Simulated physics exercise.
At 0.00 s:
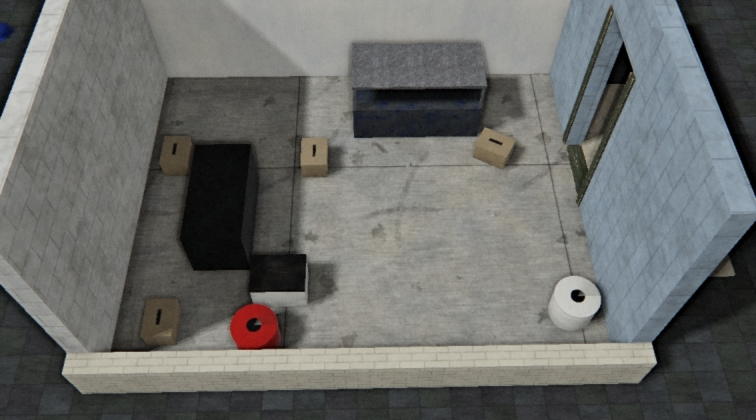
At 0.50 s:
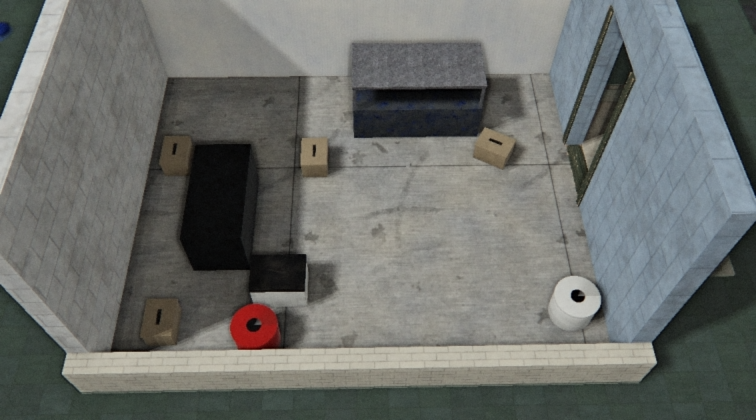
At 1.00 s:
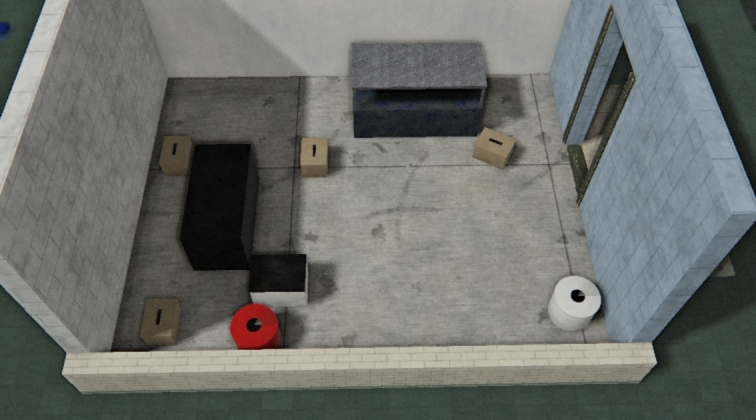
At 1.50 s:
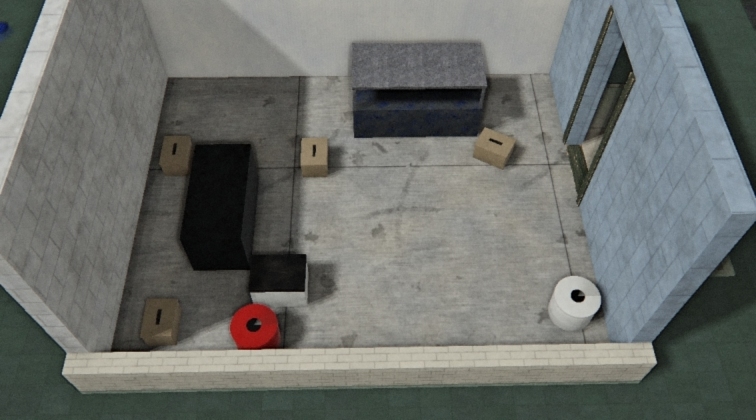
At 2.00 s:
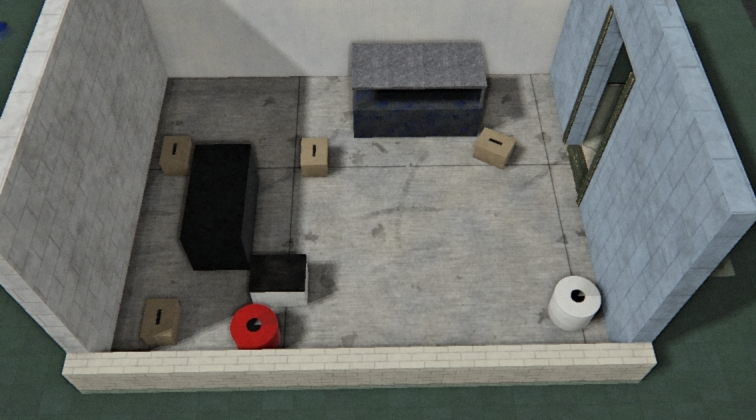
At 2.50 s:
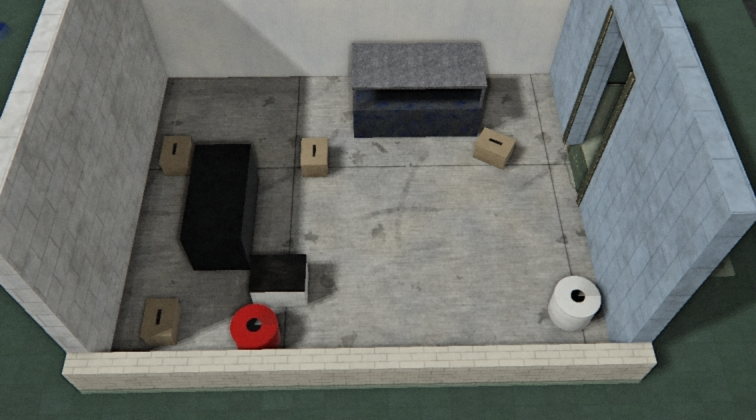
At the start, a small shop with cardboard boxes, a dark counter, a red tub and a white one stands on dark grey ground. The ground outside then turns murky green, and the view through the right-hand doorway gradually changes and becomes greener, while everything inside stays still.
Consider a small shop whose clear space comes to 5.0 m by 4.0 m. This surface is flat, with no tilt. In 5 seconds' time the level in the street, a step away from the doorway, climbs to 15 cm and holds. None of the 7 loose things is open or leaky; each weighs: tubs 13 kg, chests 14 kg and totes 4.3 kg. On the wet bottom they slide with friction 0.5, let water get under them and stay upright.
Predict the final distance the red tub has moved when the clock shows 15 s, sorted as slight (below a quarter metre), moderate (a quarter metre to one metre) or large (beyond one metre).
It stays about where it started.
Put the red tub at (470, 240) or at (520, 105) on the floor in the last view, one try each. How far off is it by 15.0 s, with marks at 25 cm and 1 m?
From the first spot it would stay roughly in place, and from the second it would stay roughly in place.
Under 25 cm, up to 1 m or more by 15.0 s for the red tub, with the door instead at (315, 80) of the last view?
The red tub hardly moves at all.
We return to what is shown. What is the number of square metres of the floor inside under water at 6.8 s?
Somewhere around 9.5 m2, roughly.
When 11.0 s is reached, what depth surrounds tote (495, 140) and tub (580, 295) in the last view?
First roughly 6 cm, second roughly 1 cm.
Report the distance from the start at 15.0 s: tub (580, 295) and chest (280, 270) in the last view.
0 cm, 0 cm.
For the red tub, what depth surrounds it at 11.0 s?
Depth: About 3 cm.
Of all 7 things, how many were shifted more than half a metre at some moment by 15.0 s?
I make that 3.
After 3.5 s the red tub is near (254, 325), 0.0 m from its start, aground; 0 afloat.
After 6.8 s the red tub is near (254, 325), 0.0 m from its start, aground; 0 afloat.
After 11.0 s the red tub is near (254, 325), 0.0 m from its start, aground; 1 afloat.
After 15.0 s the red tub is near (254, 325), 0.0 m from its start, aground; 2 afloat.
